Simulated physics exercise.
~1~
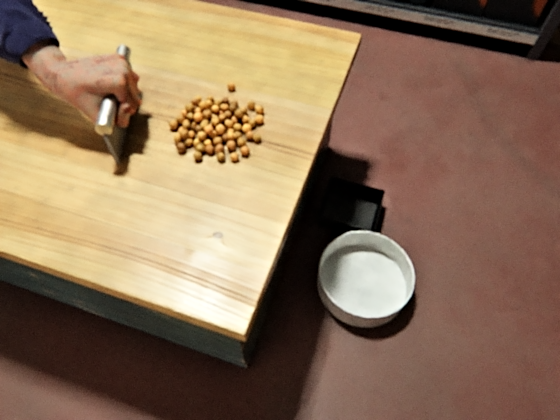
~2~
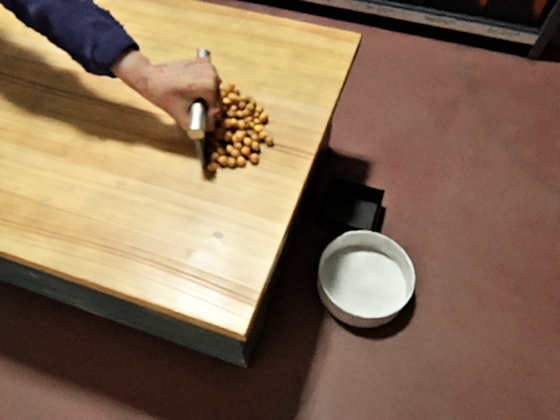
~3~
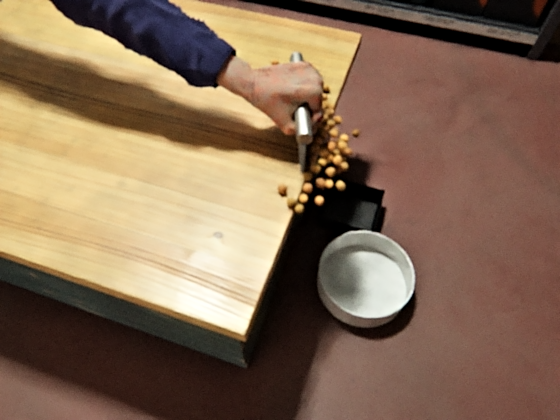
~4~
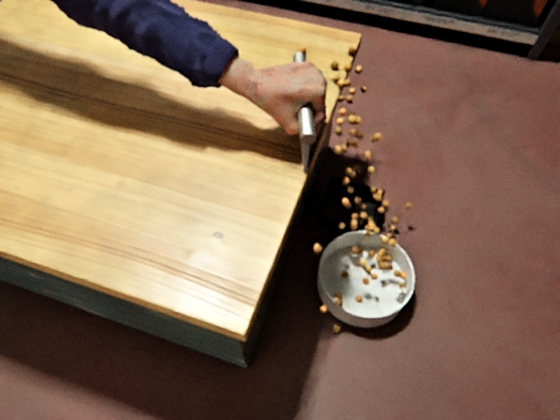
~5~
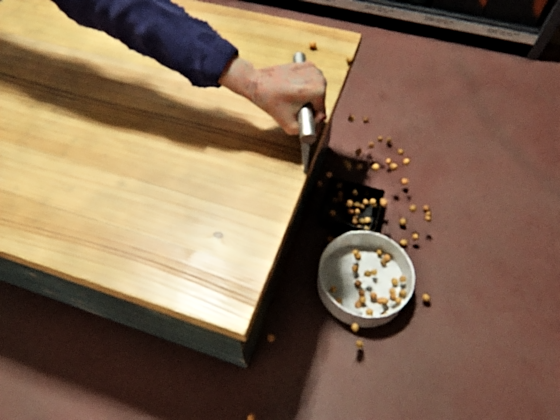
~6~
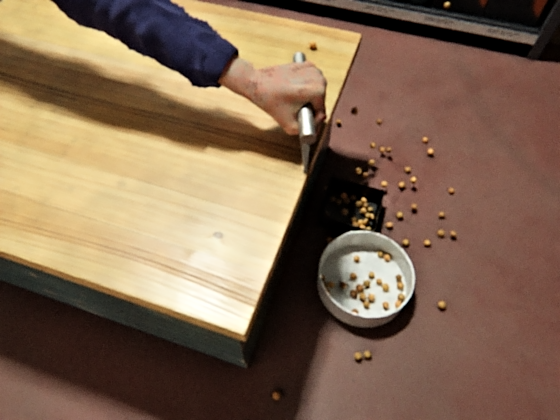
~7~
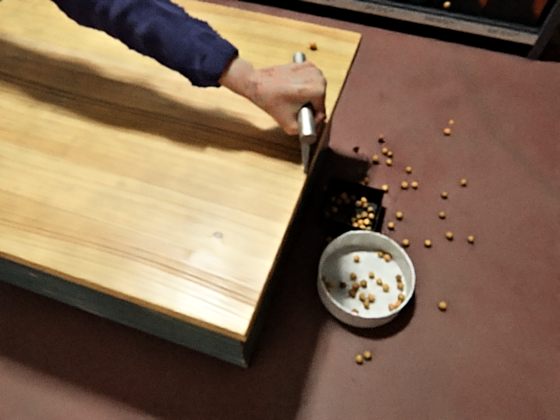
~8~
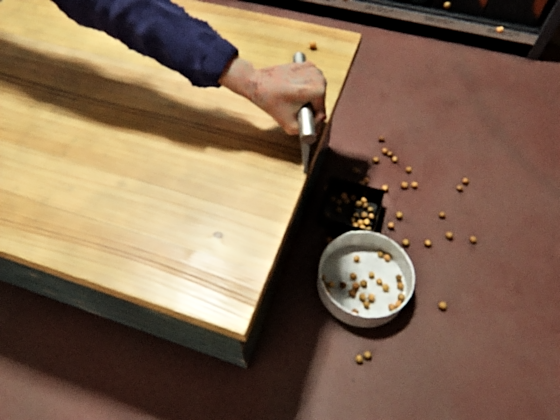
On a wooden tabletop, a hand scraping small round beads rightward over the edge, some landing in a white pot, others scattering.
